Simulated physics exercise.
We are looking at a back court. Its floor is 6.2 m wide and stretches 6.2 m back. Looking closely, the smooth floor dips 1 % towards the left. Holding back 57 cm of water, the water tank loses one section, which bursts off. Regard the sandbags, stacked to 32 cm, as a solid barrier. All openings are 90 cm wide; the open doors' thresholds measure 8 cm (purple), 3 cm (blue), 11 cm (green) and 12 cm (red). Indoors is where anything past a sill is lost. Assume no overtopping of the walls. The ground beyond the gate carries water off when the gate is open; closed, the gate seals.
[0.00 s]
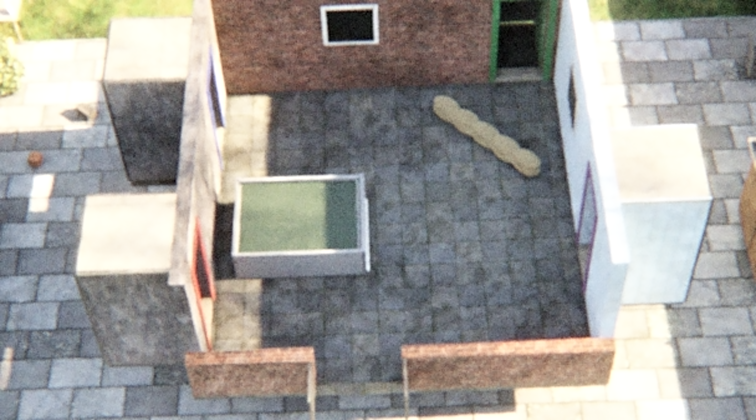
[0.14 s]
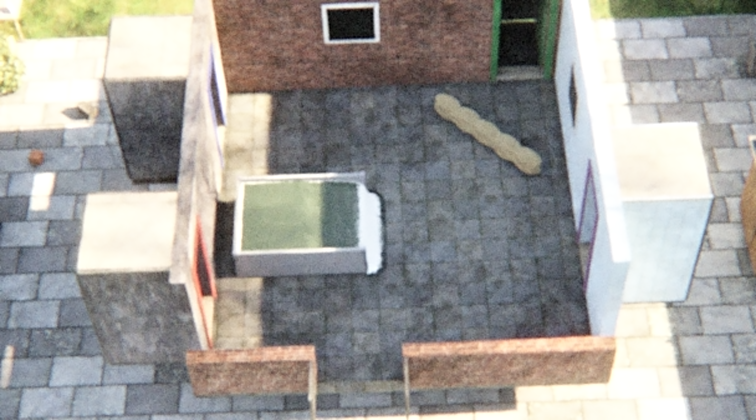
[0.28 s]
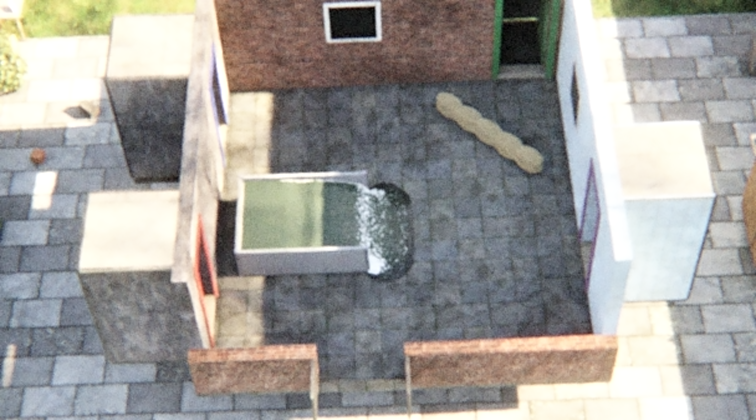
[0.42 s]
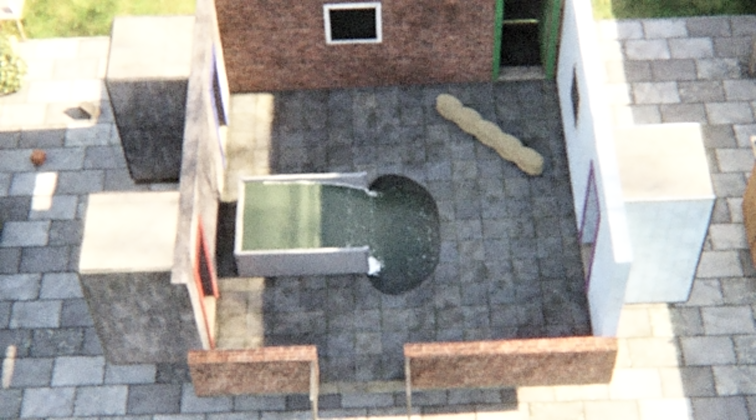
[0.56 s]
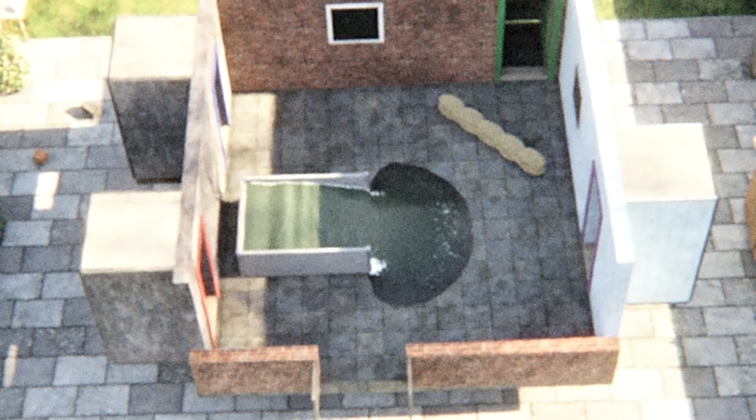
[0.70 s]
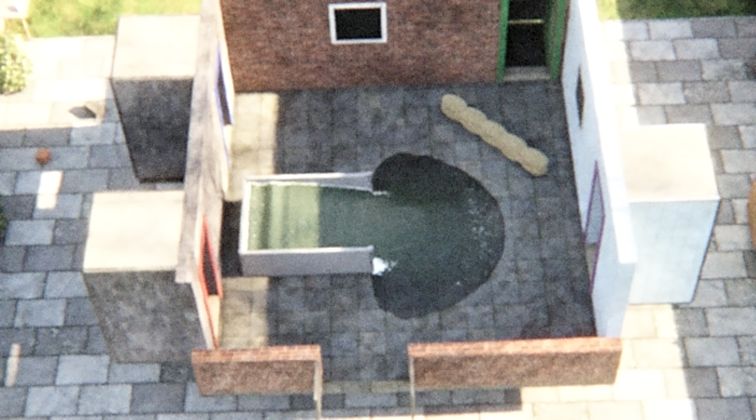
In a walled back court, water burst from the right end of a tank on the paved floor, foaming at first, then spread in a widening dark pool towards the right-hand wall.
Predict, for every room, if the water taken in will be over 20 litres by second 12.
In order: The purple door lets the inflow top the limit; the blue door lets the inflow top the limit; the green door holds the inflow within the limit; the red door holds the inflow within the limit.
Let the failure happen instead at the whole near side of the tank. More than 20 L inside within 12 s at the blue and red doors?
Measured against that limit, blue comes out short of it and red comes out beyond it.
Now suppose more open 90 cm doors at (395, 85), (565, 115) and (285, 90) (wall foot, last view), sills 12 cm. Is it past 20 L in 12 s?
The first one doesn't reach it, the second one doesn't reach it, and the third one doesn't reach it.
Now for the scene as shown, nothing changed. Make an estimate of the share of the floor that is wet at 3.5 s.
Wet share: Near 50 percent.
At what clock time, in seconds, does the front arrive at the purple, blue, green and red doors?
Doors: Purple 1.3 s / blue 6.5 s / green 3.0 s / red 7.0 s.
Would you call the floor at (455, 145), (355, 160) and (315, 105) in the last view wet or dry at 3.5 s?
Status of the three spots: Inundated, free of it, free of it.
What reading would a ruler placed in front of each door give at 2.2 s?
Measured in centimetres, the purple door gives 20, the blue door 0, the green door 0 and the red door 0.
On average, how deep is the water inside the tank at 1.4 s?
It averages close to 32 centimetres.
After 1.4 s water covers 35 % of the floor and is deepest (24 cm) near (379, 234); purple door 9 cm at the sill, 0 L in, blue door not reached, green door not reached, red door not reached.
After 2.2 s water covers 40 % of the floor and is deepest (26 cm) near (562, 195); purple door 20 cm at the sill, 30 L in, blue door not reached, green door not reached, red door not reached.
After 3.5 s water covers 50 % of the floor and is deepest (22 cm) near (589, 323); purple door 16 cm at the sill, 92 L in, blue door not reached, green door 12 cm at the sill, 0 L in, red door not reached.
After 7.0 s water covers 85 % of the floor and is deepest (10 cm) near (215, 374); purple door 6 cm at the sill, 117 L in, blue door 5 cm at the sill, 0 L in, green door 4 cm at the sill, 1 L in, red door 4 cm at the sill, 0 L in.
After 12.0 s water covers 95 % of the floor and is deepest (12 cm) near (220, 300); purple door 2 cm at the sill, 117 L in, blue door 9 cm at the sill, 52 L in, green door 3 cm at the sill, 1 L in, red door 9 cm at the sill, 2 L in.
